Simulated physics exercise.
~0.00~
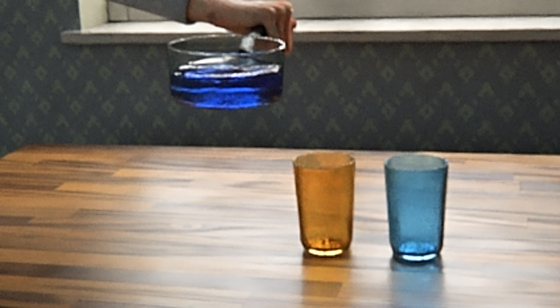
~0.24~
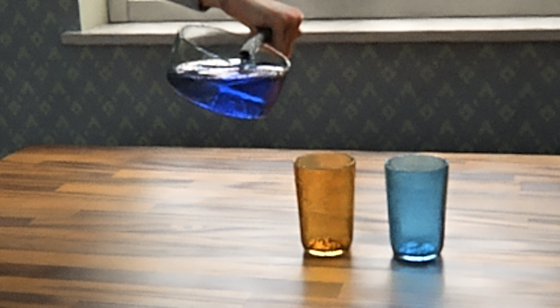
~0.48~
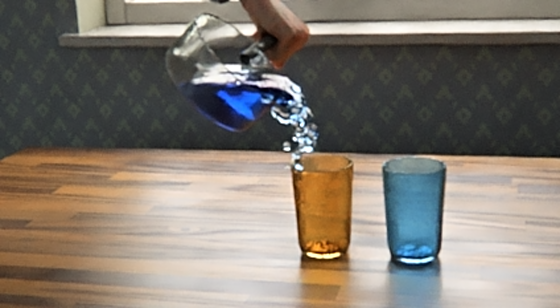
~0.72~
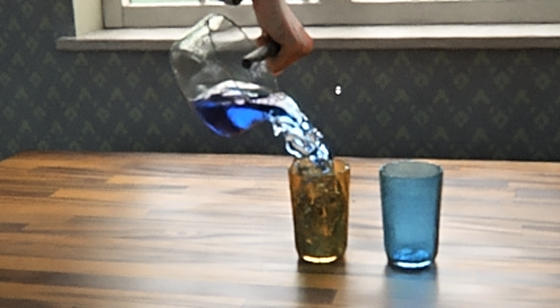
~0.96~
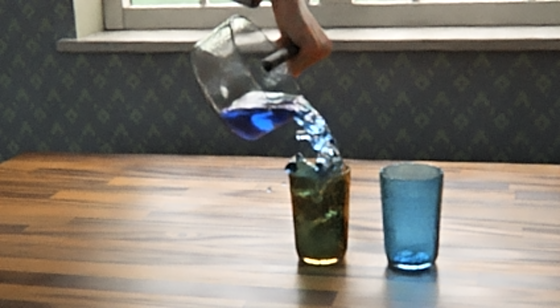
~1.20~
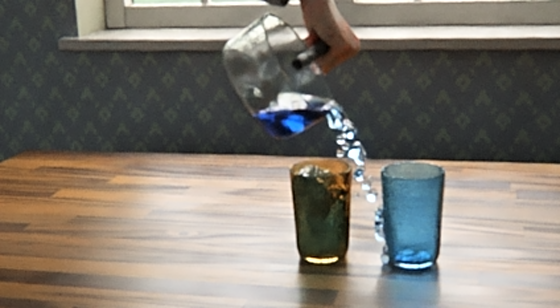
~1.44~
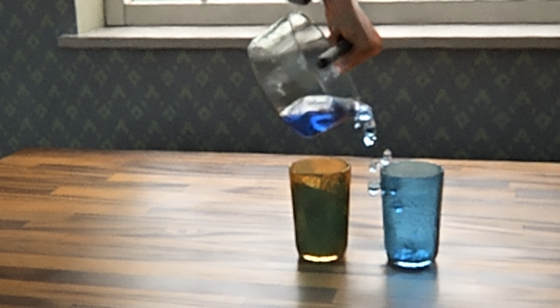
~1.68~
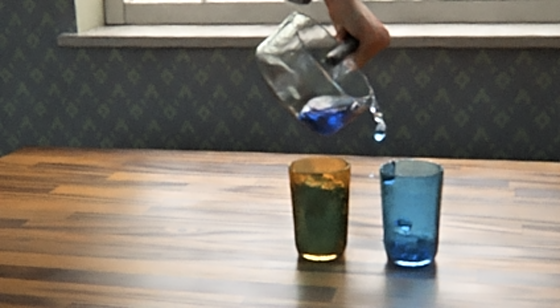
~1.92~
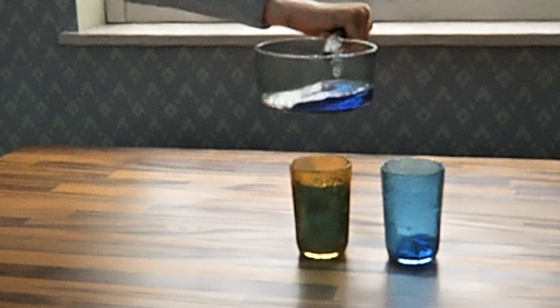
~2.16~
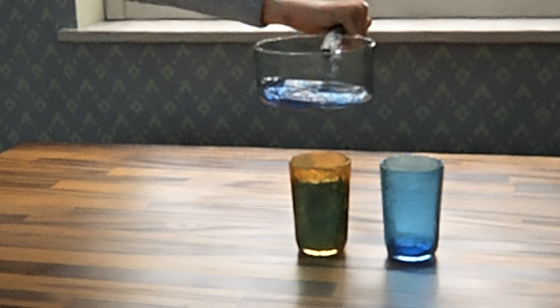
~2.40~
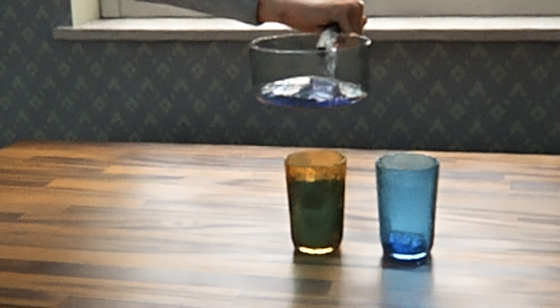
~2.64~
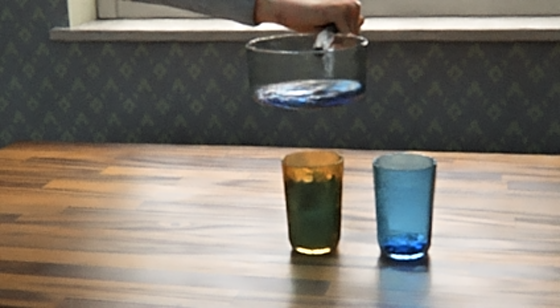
On a striped wooden table before a dark patterned wall and a window ledge, an amber tumbler and a blue tumbler stand side by side, both empty. A hand holds a clear glass pot of blue liquid above them and tips it steadily to the right. The liquid streams into the amber tumbler on the left, filling much of it. Still tilted, the pot moves right, and its thinning stream falls between the tumblers before the last of it trickles into the blue one. The hand then levels the pot, leaving the amber tumbler fairly full, the blue one holding a little, and some liquid still in the pot.
